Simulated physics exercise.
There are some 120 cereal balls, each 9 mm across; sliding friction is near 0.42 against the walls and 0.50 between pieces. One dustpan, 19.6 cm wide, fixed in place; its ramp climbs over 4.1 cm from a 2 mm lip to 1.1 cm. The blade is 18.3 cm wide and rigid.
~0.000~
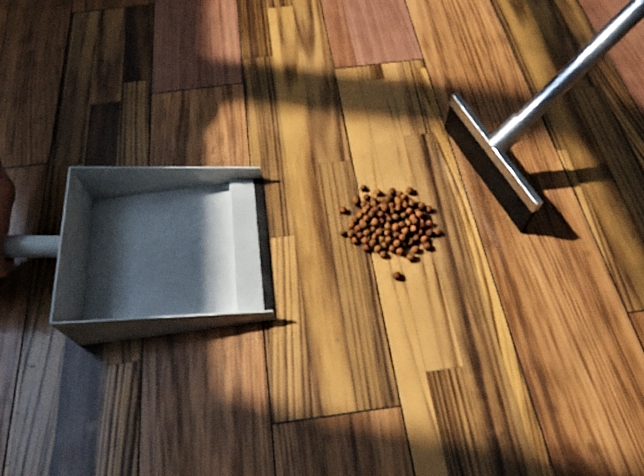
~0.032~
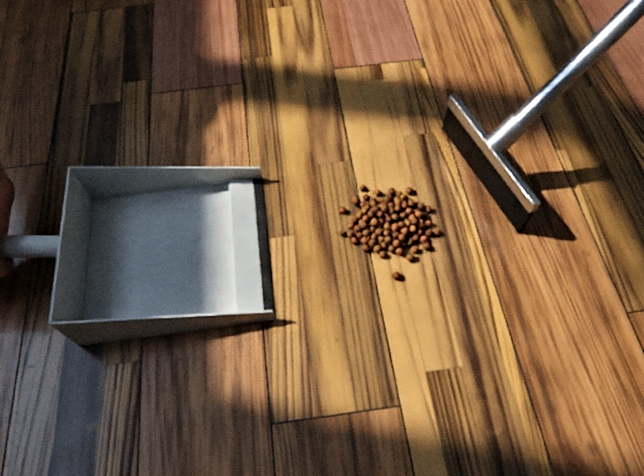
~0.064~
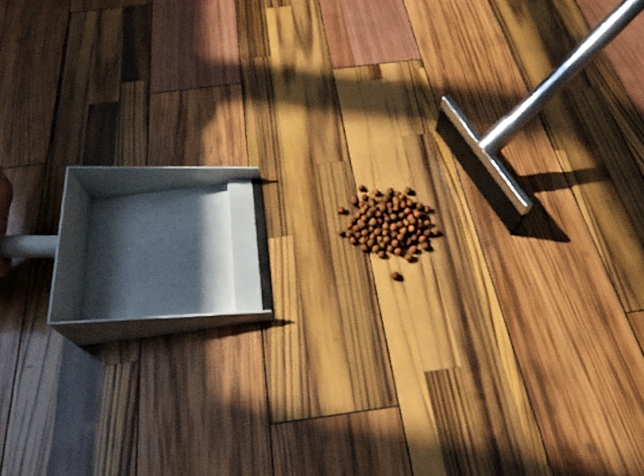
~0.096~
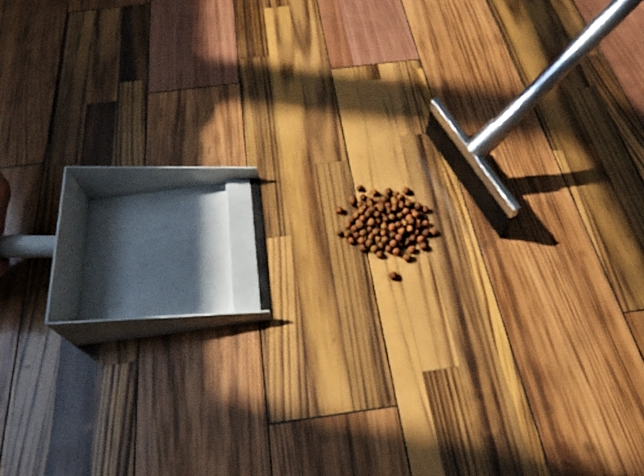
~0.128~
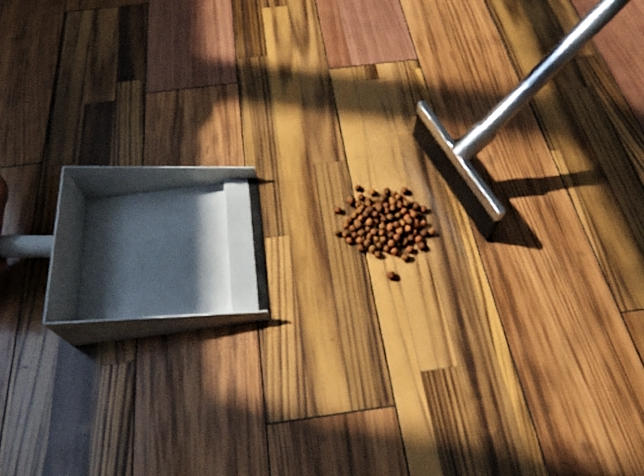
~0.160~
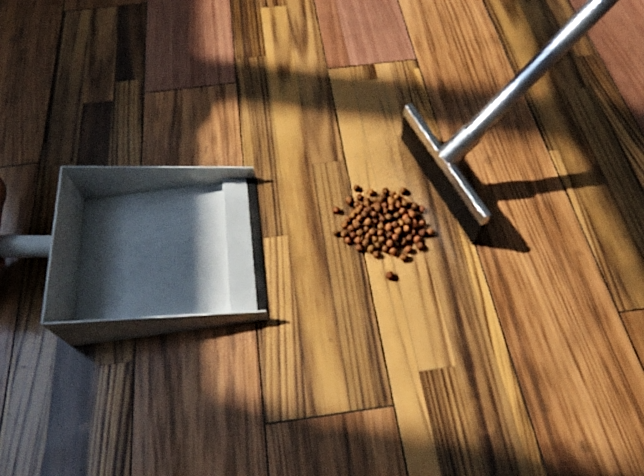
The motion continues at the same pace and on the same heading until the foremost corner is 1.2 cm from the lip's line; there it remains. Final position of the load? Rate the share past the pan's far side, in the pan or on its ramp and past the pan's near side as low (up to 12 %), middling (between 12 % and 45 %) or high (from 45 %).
Shares - past the pan's far side: Low; in the pan or on its ramp: Low; past the pan's near side: Low.
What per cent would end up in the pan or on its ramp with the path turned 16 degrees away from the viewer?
Pan plus ramp: Some 0 %.
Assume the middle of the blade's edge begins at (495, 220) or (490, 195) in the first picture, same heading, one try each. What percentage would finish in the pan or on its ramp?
25 and 15 per cent, roughly.
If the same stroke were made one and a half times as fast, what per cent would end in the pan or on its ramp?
I'd put it at roughly 25 per cent.
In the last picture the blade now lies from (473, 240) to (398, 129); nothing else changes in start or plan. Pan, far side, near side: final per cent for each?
You'd see pan at 30, far at 0 and near at 20.
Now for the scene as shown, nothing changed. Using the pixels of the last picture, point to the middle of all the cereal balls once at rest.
Look around (279, 257) in the last picture.
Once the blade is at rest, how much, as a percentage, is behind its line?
5 %.
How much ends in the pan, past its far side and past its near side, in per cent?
Far: 0; pan: 5; near: 5 (percent).
After 0.36 s, middle of the blade 13 cm from the lip; 0 % over the lip, far side 0 %, near side 0 %.
After 0.49 s, middle of the blade 7 cm from the lip; 0 % over the lip, far side 0 %, near side 0 %.
After 0.76 s, middle of the blade 4 cm from the lip; 5 % over the lip, far side 0 %, near side 5 %.
At rest (1.1 s), far side 0 %, pan 5 %, near side 5 %, in front of the lip or behind the blade 90 %.
